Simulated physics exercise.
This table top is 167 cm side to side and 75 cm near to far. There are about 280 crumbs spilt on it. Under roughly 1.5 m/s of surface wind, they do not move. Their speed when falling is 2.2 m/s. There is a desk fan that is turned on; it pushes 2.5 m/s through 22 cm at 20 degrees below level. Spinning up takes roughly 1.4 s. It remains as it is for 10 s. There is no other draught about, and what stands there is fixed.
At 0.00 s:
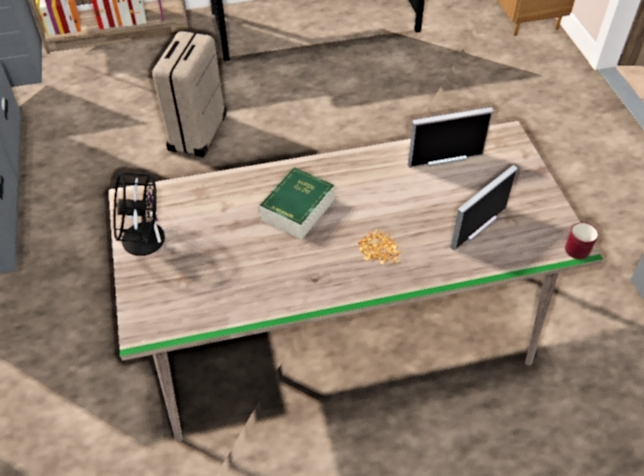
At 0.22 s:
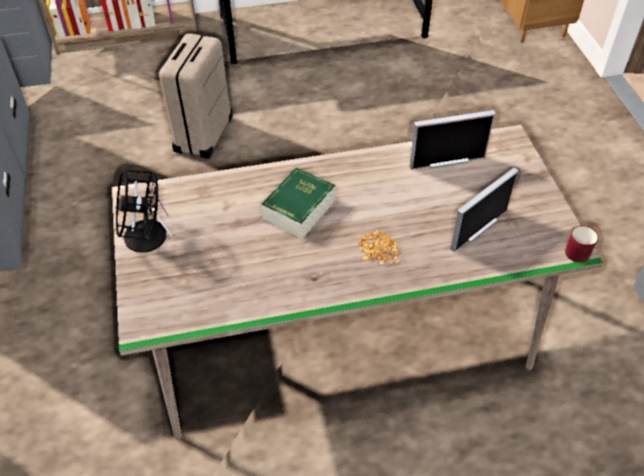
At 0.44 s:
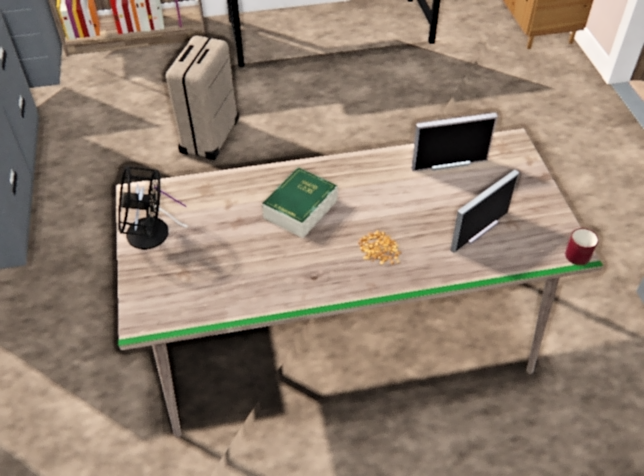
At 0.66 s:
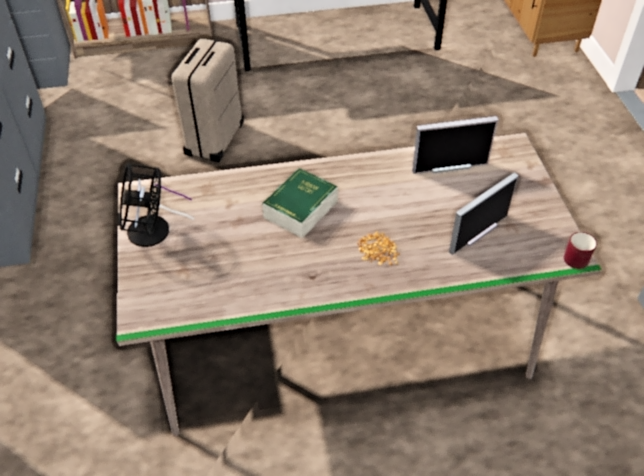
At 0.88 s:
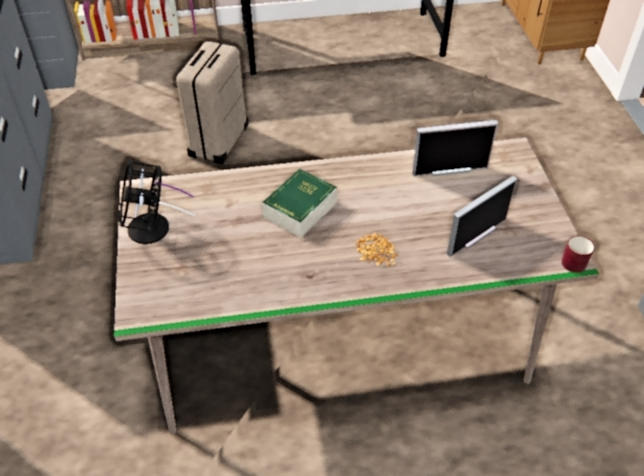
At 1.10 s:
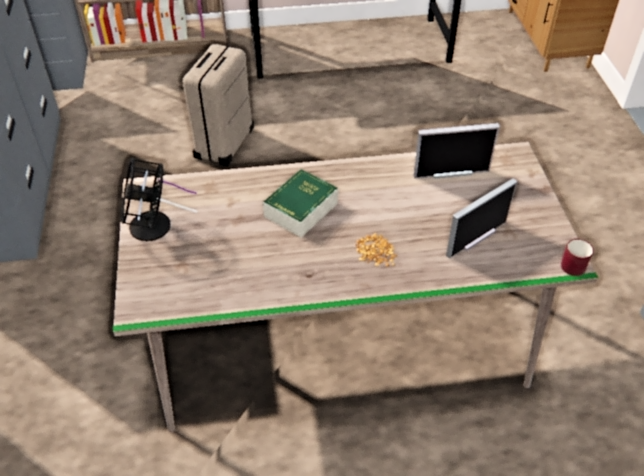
A pale wooden table with a green front edge stands on a mottled brown floor, seen from above at an angle, with a beige suitcase and bookshelf behind. A black desk fan sits at the left, a green book and orange crumbs near the middle, two dark screens and a red mug at the right. The camera drifts slightly while the crumbs stay still.
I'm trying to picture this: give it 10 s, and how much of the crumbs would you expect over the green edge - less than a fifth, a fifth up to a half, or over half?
The fan should leave one fifth through one half past that edge.
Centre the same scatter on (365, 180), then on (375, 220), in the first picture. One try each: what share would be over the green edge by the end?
Taking the two spots in order, you'd get 0 percent and then 0 percent.
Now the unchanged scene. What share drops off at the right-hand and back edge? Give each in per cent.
Roughly 0 % right-hand, 0 % back.
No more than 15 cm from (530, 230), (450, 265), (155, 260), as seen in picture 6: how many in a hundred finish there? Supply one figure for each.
I would say some 0 %, 50 % and 0 % respectively.
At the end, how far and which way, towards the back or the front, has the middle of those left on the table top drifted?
Moved forward, around 5 cm.
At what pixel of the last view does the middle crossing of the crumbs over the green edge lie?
Median crossing point, approx. (498, 289).
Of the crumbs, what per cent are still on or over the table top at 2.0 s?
The share then is about 100 %.
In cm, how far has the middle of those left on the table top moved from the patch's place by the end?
That works out close to 25 centimetres.
After 2.0 s the count stands so, 0 % are over the green edge; the middle of those still in play is near (375, 249).
After 3.2 s the count stands so, 10 % are over the green edge; the middle of those still in play is near (391, 250).
After 5.5 s the count stands so, 33 % are over the green edge; the middle of those still in play is near (438, 252).
After 10.0 s, at the end, 38 % are over the green edge; the middle of those still in play is near (442, 251).
